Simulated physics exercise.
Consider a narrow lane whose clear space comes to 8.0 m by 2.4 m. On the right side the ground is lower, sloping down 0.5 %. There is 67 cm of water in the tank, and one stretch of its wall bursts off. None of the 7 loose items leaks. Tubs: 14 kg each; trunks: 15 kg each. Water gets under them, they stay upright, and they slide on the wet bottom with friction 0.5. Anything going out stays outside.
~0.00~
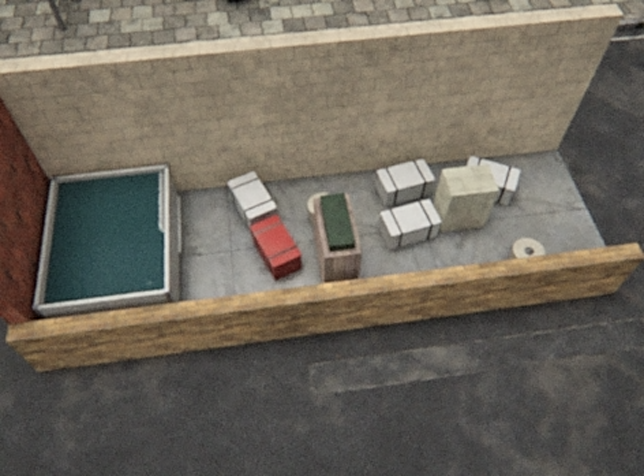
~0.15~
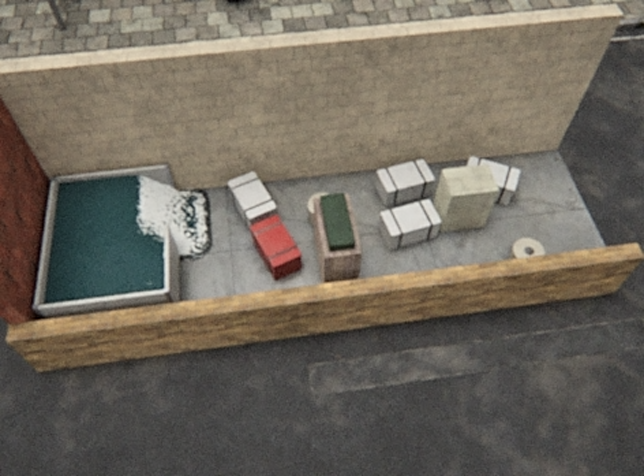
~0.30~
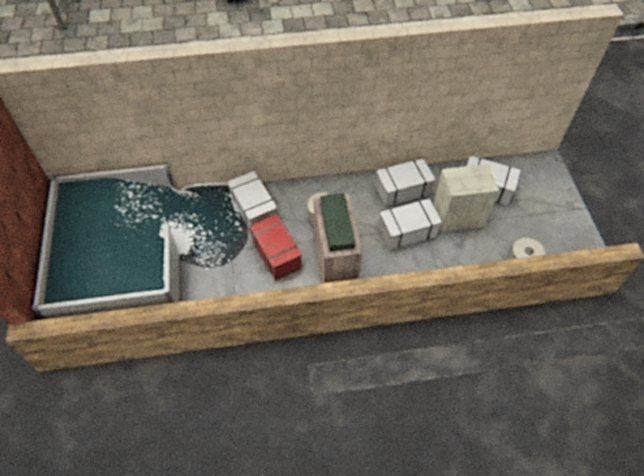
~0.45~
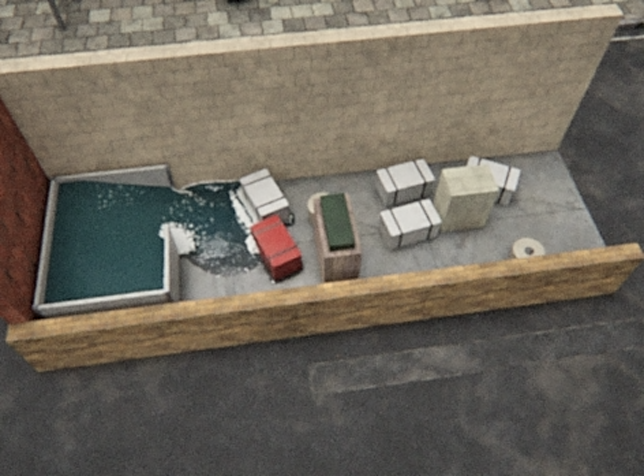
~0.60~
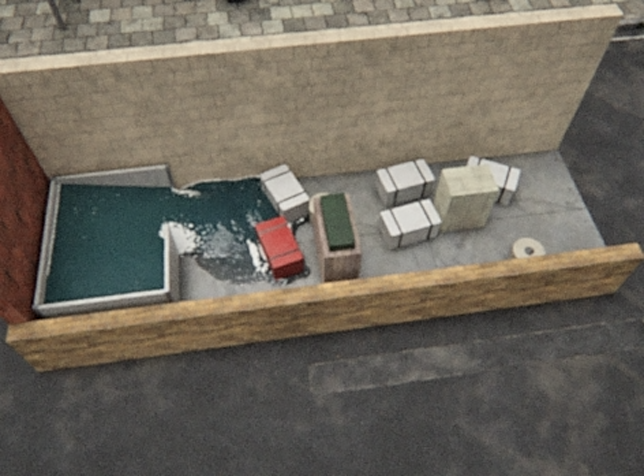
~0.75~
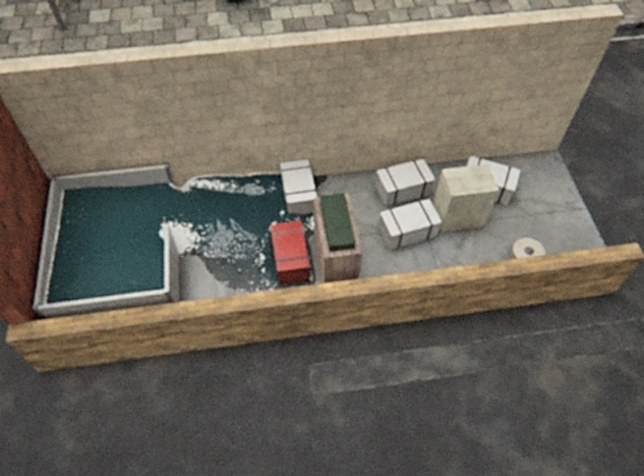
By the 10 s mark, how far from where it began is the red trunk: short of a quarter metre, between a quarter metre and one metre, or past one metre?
It is between a quarter metre and one metre away.
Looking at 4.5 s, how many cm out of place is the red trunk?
By that time, close to 100 cm.
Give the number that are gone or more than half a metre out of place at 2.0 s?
4 in all.
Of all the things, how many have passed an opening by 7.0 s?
I count 5 of them.
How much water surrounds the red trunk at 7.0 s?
I'd put it at about 6 cm.
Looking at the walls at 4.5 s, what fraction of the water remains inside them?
Still held: Near 76 %.
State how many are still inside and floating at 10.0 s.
The count is 1.
After 2.0 s the red trunk is near (275, 268), 0.5 m from its start, aground; 0 of 7 are out; 3 afloat.
After 4.5 s the red trunk is near (209, 238), 1.0 m from its start, afloat; 4 of 7 are out; 3 afloat.
After 7.0 s the red trunk is near (294, 246), 0.3 m from its start, afloat; 5 of 7 are out; 1 afloat.
After 10.0 s the red trunk is near (254, 275), 0.6 m from its start, afloat; 5 of 7 are out; 1 afloat.
